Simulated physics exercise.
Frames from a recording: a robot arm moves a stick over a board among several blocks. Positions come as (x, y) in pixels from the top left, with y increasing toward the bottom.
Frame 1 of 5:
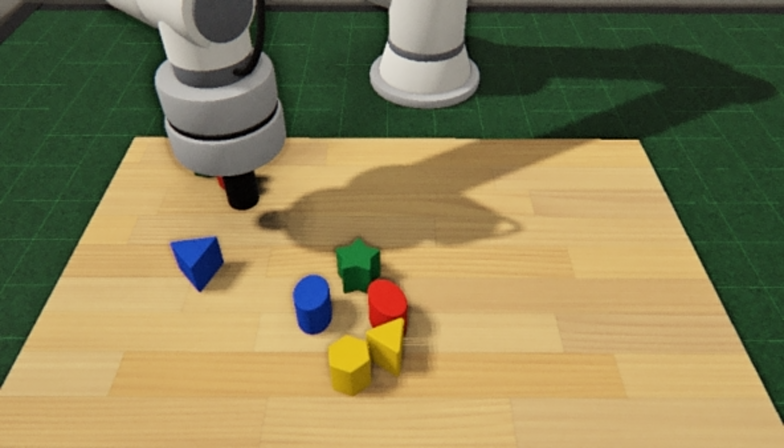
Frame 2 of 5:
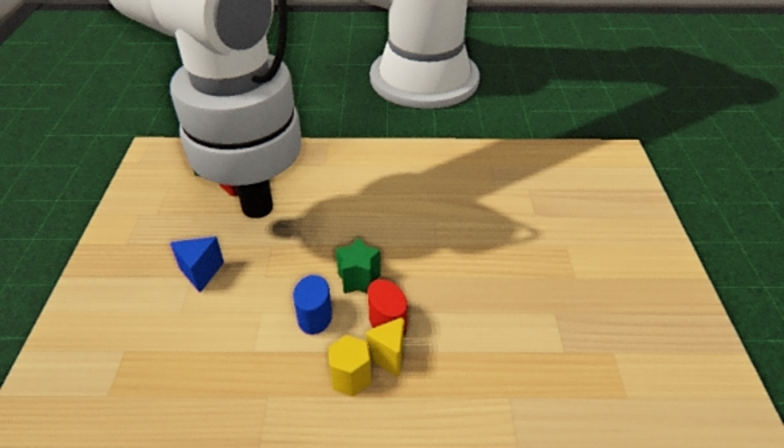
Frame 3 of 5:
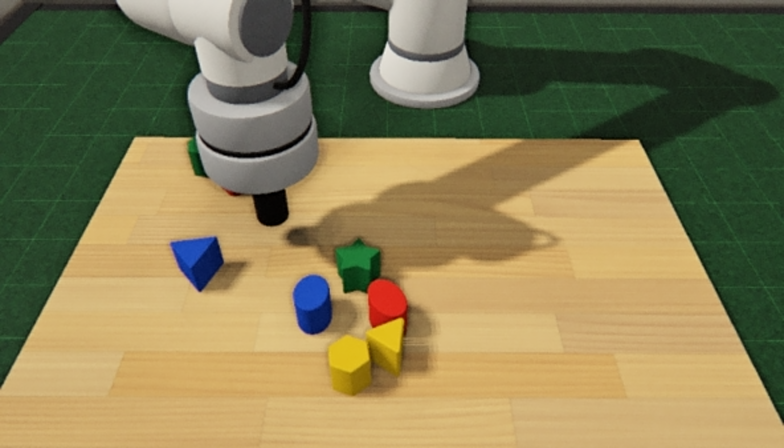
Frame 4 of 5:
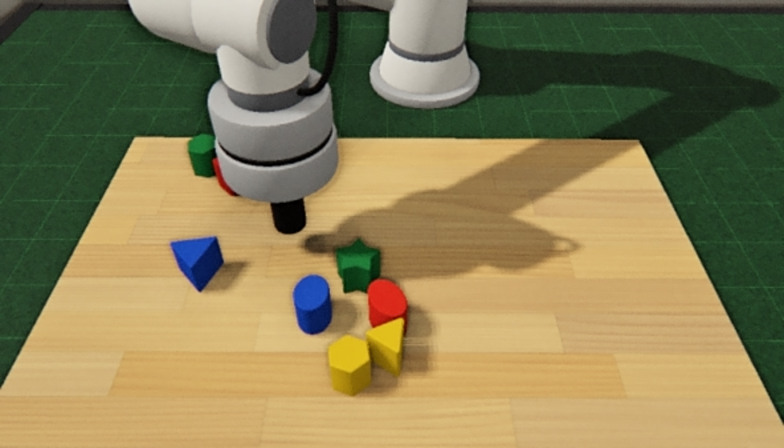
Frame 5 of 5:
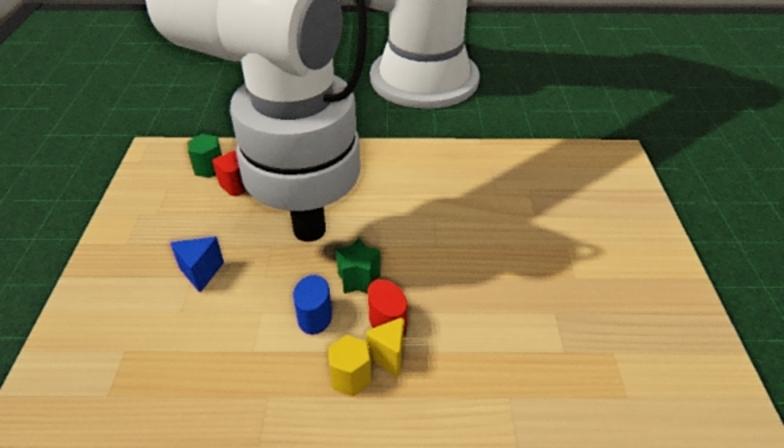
On a wooden board, a robot arm moves a black stick rightward and slightly nearer, while the scattered coloured blocks stay still.
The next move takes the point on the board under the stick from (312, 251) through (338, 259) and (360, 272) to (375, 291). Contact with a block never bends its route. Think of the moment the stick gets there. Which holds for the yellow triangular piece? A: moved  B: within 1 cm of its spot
A (moved)
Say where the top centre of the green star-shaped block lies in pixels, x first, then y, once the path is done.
The green star-shaped block ends near (397, 286).
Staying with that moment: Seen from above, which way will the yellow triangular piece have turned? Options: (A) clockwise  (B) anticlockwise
Choice A: Clockwise.
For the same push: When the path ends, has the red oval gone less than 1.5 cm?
No, that is not how it ends up.
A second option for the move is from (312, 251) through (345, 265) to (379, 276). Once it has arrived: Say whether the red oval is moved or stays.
That block is going to get moved.
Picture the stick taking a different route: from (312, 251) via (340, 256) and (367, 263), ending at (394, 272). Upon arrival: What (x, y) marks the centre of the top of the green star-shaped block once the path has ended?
It comes to (376, 267).
The first path, step by step. Halfway along, stick (349, 246); green star-shaped block (365, 260).
At the end, stick (375, 272); blue oval in place; green star-shaped block (397, 286); red oval (411, 322), turned 20° clockwise; yellow triangular piece (392, 347), turned 60° clockwise.
